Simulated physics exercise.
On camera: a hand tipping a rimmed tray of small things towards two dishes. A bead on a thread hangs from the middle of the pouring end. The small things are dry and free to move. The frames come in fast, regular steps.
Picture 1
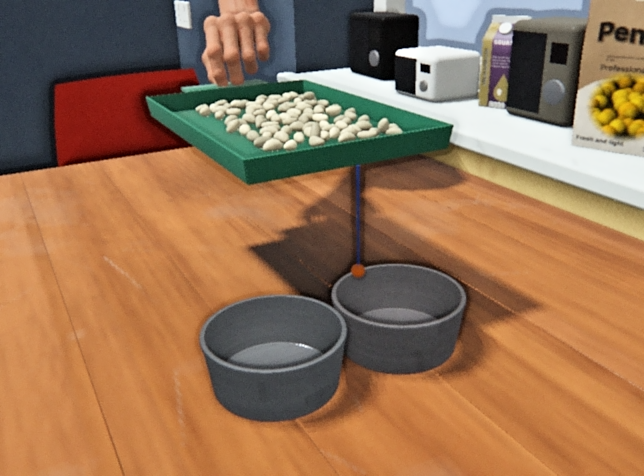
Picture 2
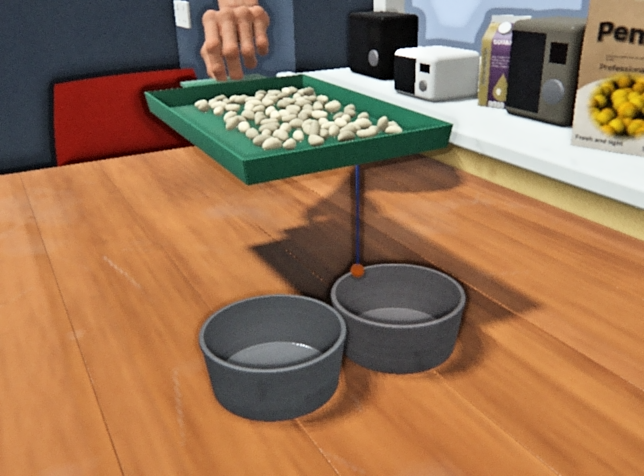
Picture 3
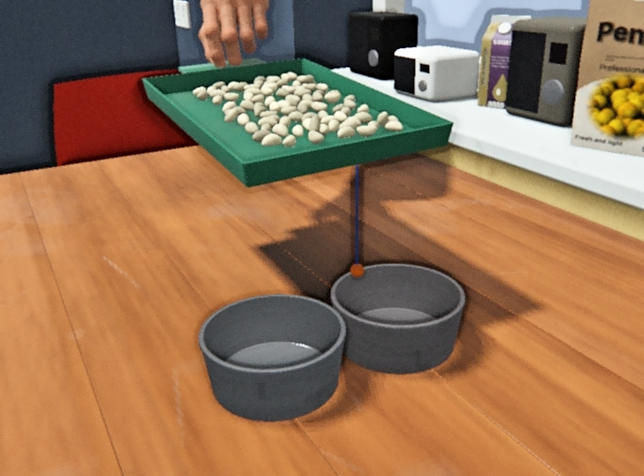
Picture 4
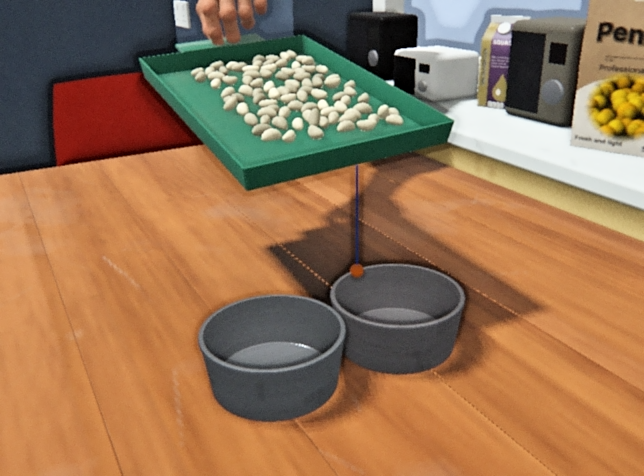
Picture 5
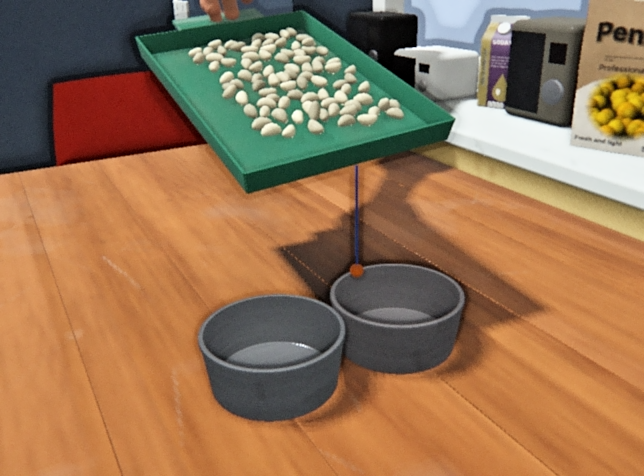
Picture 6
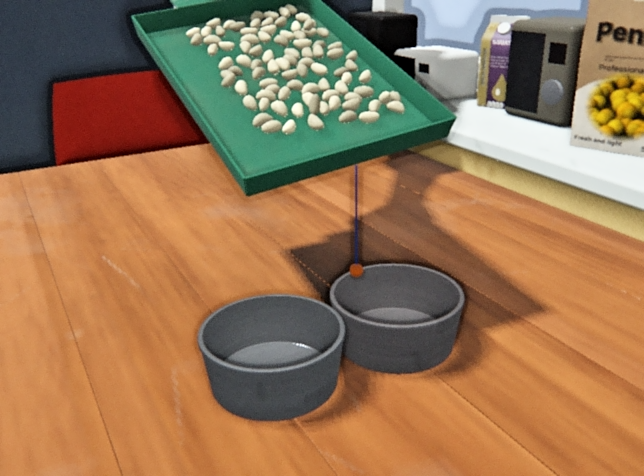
At the start, a hand holds a green rimmed tray of white beans nearly level above two grey dishes, a bead hanging on a thread below. The hand lifts the far end steadily, and the tray slopes towards the dishes, its near edge dipping slightly at the left corner.
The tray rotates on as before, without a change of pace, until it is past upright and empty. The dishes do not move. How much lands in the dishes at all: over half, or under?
The two hold the larger part of the load.
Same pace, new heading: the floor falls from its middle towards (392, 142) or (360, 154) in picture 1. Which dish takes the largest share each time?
One: The right one. Two: The right-hand dish.
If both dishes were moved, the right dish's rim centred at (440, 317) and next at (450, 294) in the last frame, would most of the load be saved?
In turn: Most of it; most of it.
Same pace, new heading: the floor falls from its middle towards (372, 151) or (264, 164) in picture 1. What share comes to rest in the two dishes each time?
In turn 50 and 90 in a hundred.
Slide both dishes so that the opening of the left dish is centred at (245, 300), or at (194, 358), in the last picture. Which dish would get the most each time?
At the first place the left dish, at the second the right-hand dish.
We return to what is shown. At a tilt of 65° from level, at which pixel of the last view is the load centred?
Around (307, 138).
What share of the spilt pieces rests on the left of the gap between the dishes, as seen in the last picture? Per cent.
About 20 per cent.
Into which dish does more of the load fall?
Fuller: Left.
Soon, tray tipped steeply; nearly all on the tray; a small part in the air.
A while on, tray tipped past a quarter turn; about half on the tray; about a quarter in the left dish; a small part in the right dish; a small part outside both; a small part in the air.
Towards the end, tray tipped past a quarter turn; about two thirds in the left dish; about a quarter in the right dish; a small part outside both.
Finally, tray tipped past a quarter turn; about two thirds in the left dish; about a quarter in the right dish; a small part outside both.
